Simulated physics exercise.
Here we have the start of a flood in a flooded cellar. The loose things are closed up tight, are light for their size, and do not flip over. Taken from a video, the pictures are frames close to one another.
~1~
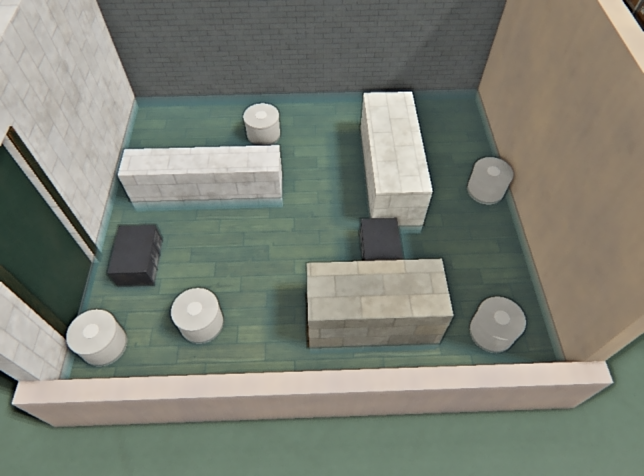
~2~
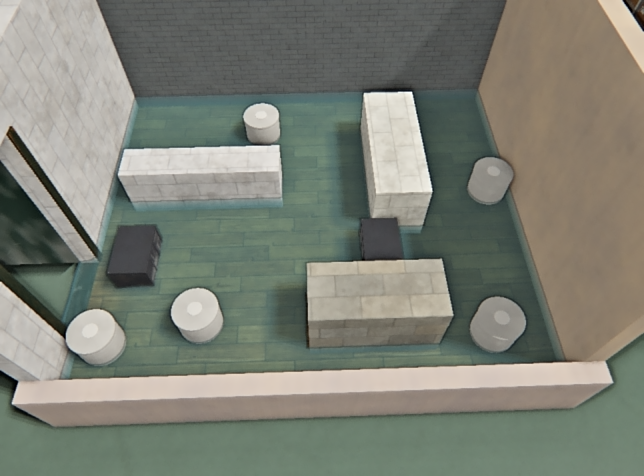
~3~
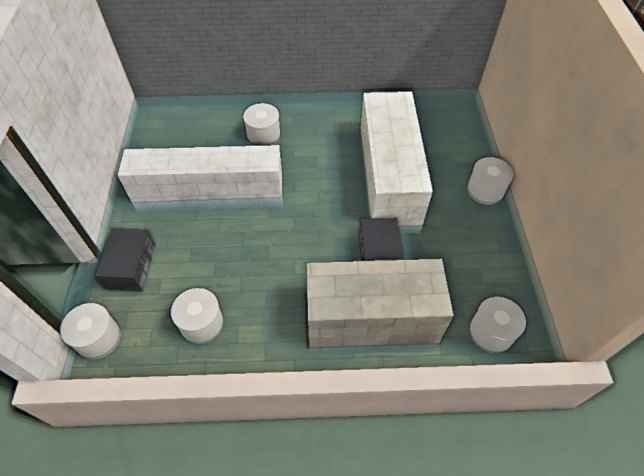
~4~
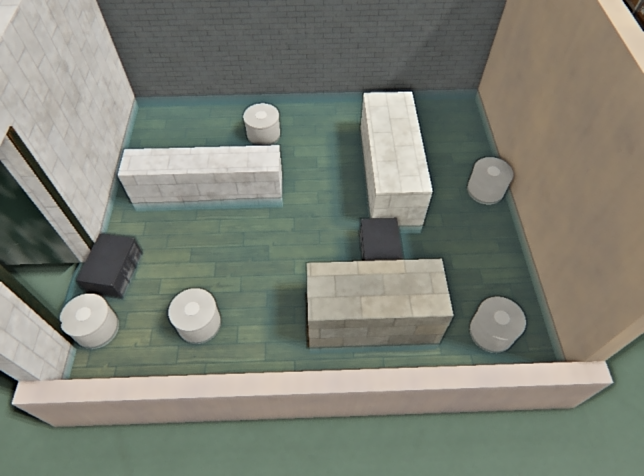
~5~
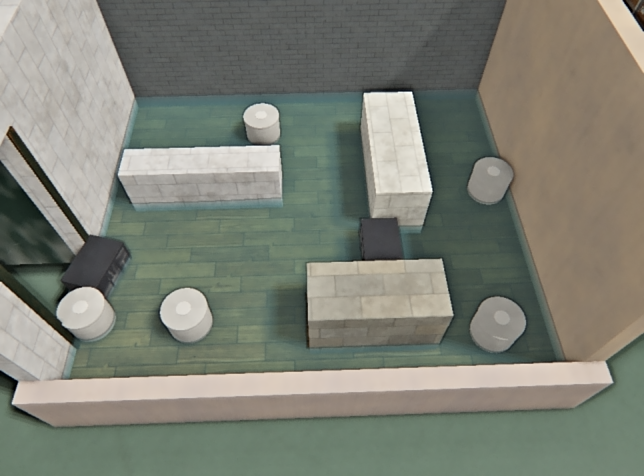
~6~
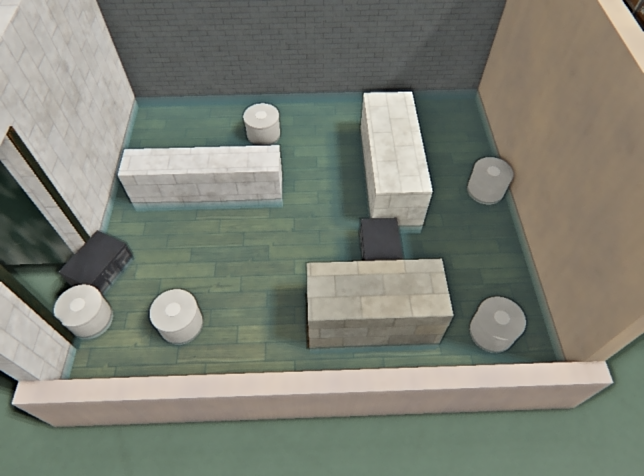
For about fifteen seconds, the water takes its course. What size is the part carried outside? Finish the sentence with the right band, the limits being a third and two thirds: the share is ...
The share is from a third to two thirds.
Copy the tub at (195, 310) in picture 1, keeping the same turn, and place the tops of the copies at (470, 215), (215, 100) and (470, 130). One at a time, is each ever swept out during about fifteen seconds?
Copy one never leaves, copy two never leaves, copy three never leaves.
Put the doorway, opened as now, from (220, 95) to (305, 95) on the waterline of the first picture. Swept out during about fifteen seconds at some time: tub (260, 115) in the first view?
I'd say it exits.
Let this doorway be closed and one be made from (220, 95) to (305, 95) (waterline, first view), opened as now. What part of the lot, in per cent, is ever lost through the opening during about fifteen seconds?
Some 30 per cent of the things, roughly.
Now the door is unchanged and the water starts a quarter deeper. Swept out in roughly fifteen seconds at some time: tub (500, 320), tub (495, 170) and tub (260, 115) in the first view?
First never leaves, then never leaves, then never leaves.
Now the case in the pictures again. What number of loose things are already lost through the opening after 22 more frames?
The number comes to 3.
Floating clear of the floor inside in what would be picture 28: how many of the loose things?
That comes out at 4.
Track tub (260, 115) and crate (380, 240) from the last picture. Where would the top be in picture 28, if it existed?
Look for them around (285, 140) and (170, 292).
A moment on, 2 of 7 are out; 5 afloat.
Next, 3 of 7 are out; 4 afloat.
Later, 3 of 7 are out; 4 afloat.
In the end, 4 of 7 are out; 3 afloat.
